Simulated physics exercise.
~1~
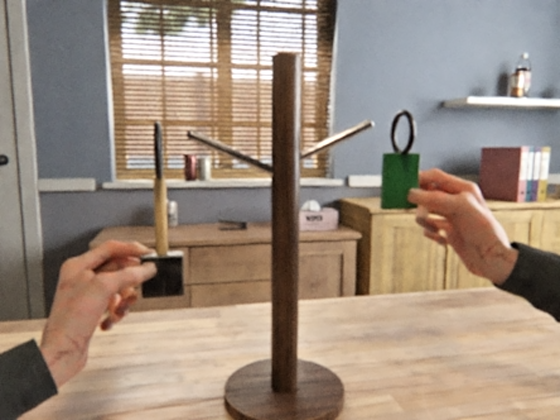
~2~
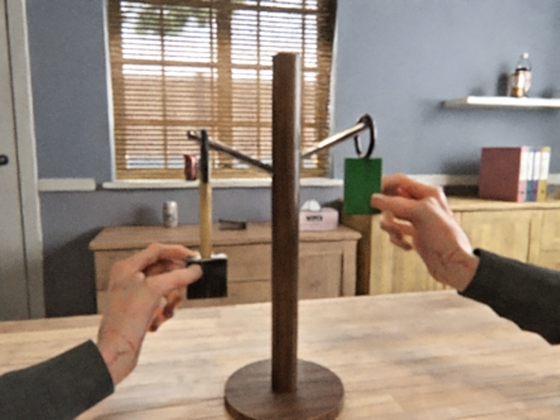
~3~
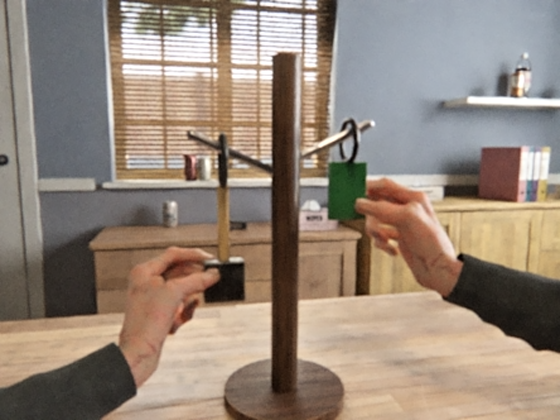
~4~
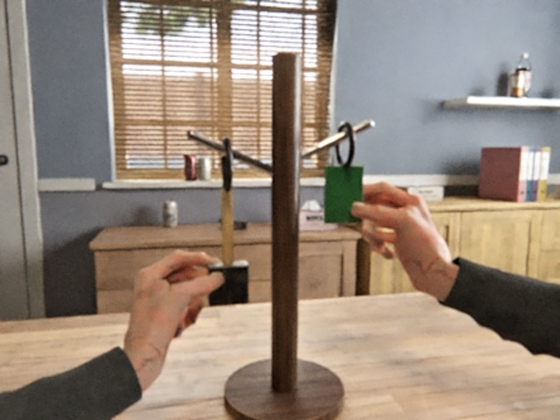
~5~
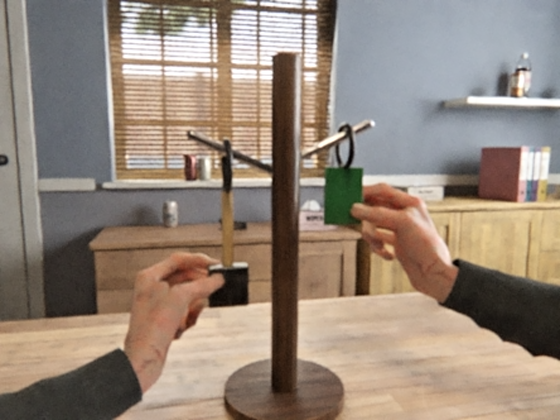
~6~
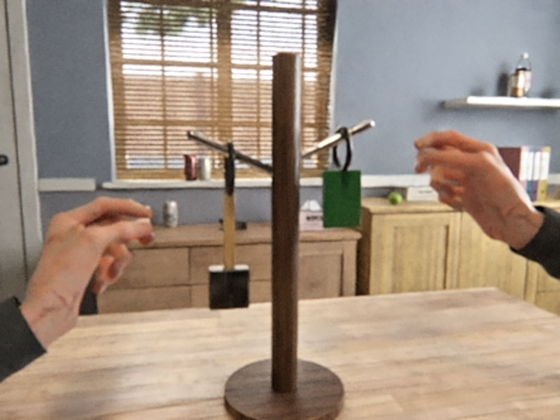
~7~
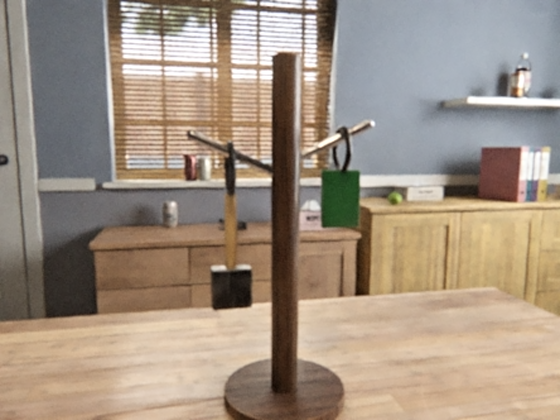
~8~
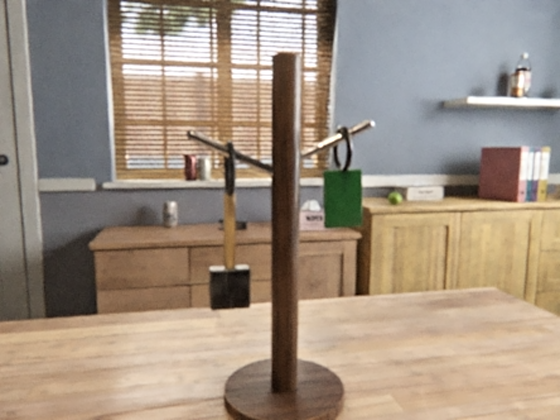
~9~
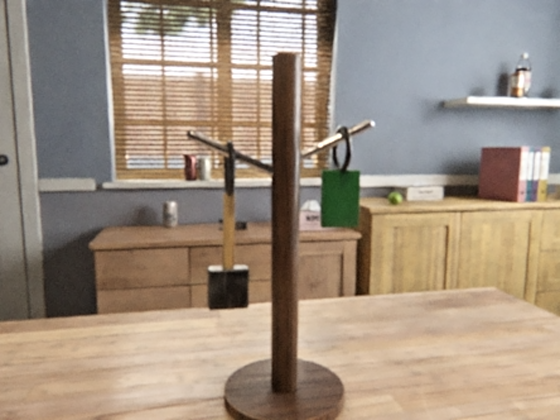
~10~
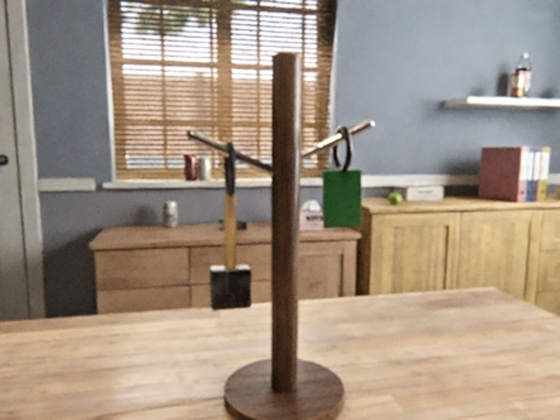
Two hands in dark sleeves reach in from either side of a wooden peg stand on a table, seen from a fixed viewpoint in a room with a blinded window and wooden cabinets behind. The left hand holds a black brush with a pale wooden handle, and the right holds a green tag with a dark ring. They bring the brush rightward and the tag leftward onto the stand's two slanting arms. Both hands then let go and draw back out of view. The brush and tag remain hooked, hanging nearly still on opposite sides of the post.
